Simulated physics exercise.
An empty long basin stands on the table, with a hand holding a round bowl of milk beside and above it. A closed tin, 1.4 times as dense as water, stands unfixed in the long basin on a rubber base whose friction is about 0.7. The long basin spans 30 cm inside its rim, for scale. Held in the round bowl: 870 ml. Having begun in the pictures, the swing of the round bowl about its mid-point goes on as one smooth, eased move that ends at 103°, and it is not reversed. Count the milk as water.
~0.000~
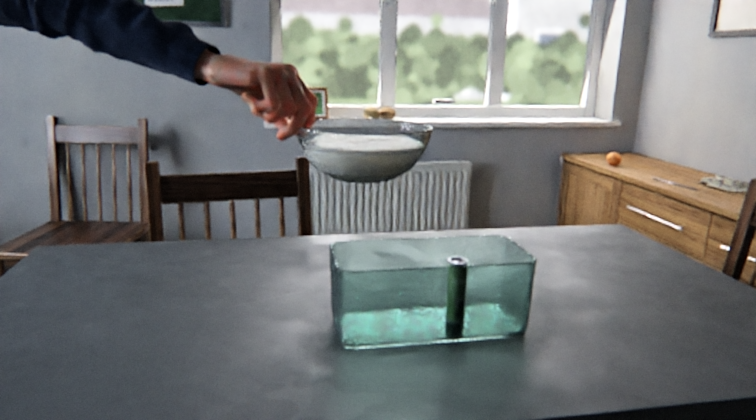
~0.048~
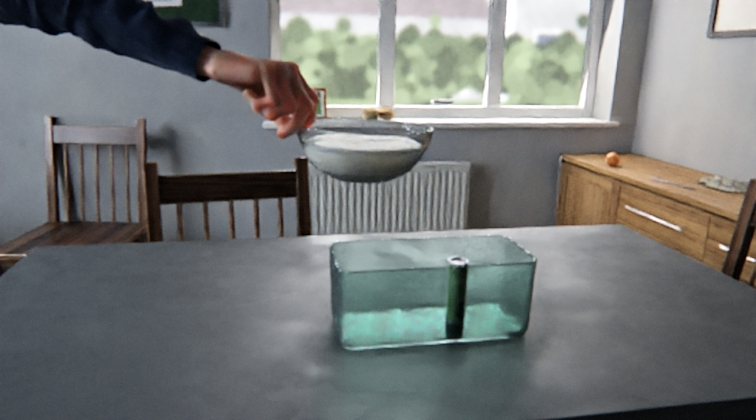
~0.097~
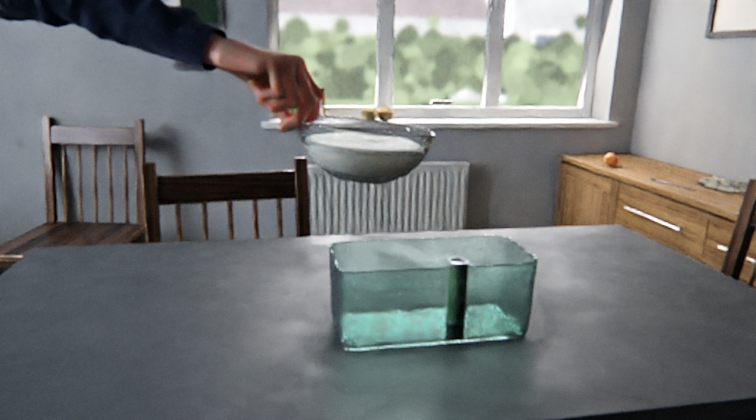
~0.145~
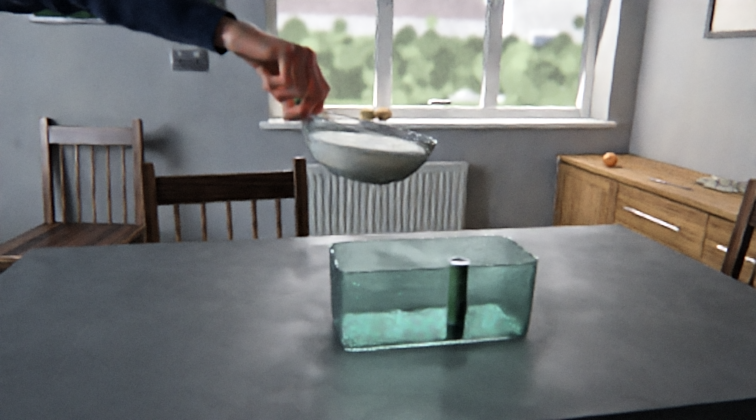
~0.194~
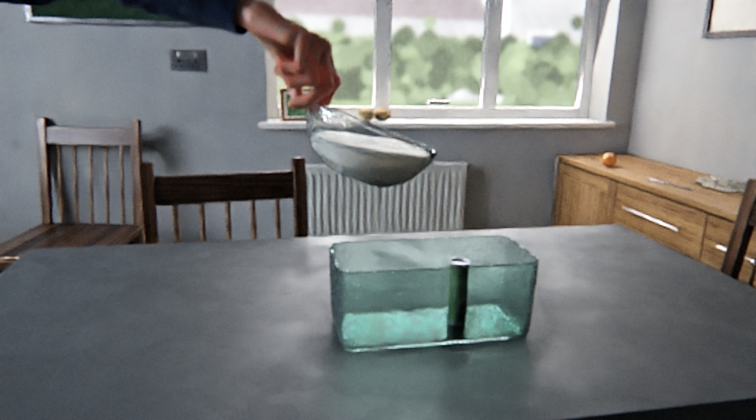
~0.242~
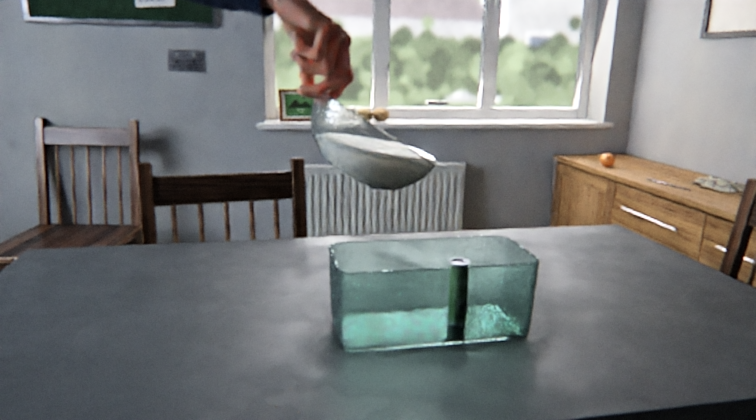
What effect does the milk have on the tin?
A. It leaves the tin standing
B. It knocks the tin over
It knocks the tin over.
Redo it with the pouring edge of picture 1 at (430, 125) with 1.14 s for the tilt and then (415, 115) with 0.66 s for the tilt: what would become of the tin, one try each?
Try 1: Still standing; try 2: Tipped over.
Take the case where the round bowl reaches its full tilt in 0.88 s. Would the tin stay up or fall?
The tin stays on its base.
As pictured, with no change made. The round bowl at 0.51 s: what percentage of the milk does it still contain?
Roughly 7 per cent.
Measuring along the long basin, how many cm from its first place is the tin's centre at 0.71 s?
1 cm, roughly.
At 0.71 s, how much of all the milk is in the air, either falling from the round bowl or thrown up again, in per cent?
I'd say some 4 per cent is in the air.
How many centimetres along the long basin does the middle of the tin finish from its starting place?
Around 6.5 cm.
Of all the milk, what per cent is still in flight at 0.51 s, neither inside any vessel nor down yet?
Some 48 % is the figure.
After 0.51 s the tilt is 93° and 7 per cent is still to pour; the tin stands where it began.
After 0.71 s the tilt is 103° and 0 per cent is still to pour; the tin leans 5°.
After 0.92 s the tilt is 103° and 0 per cent is still to pour; the tin leans 11°.
After 1.14 s the tilt is 103° and 0 per cent is still to pour; the tin leans 28°.
In the end the tin lies on its side.
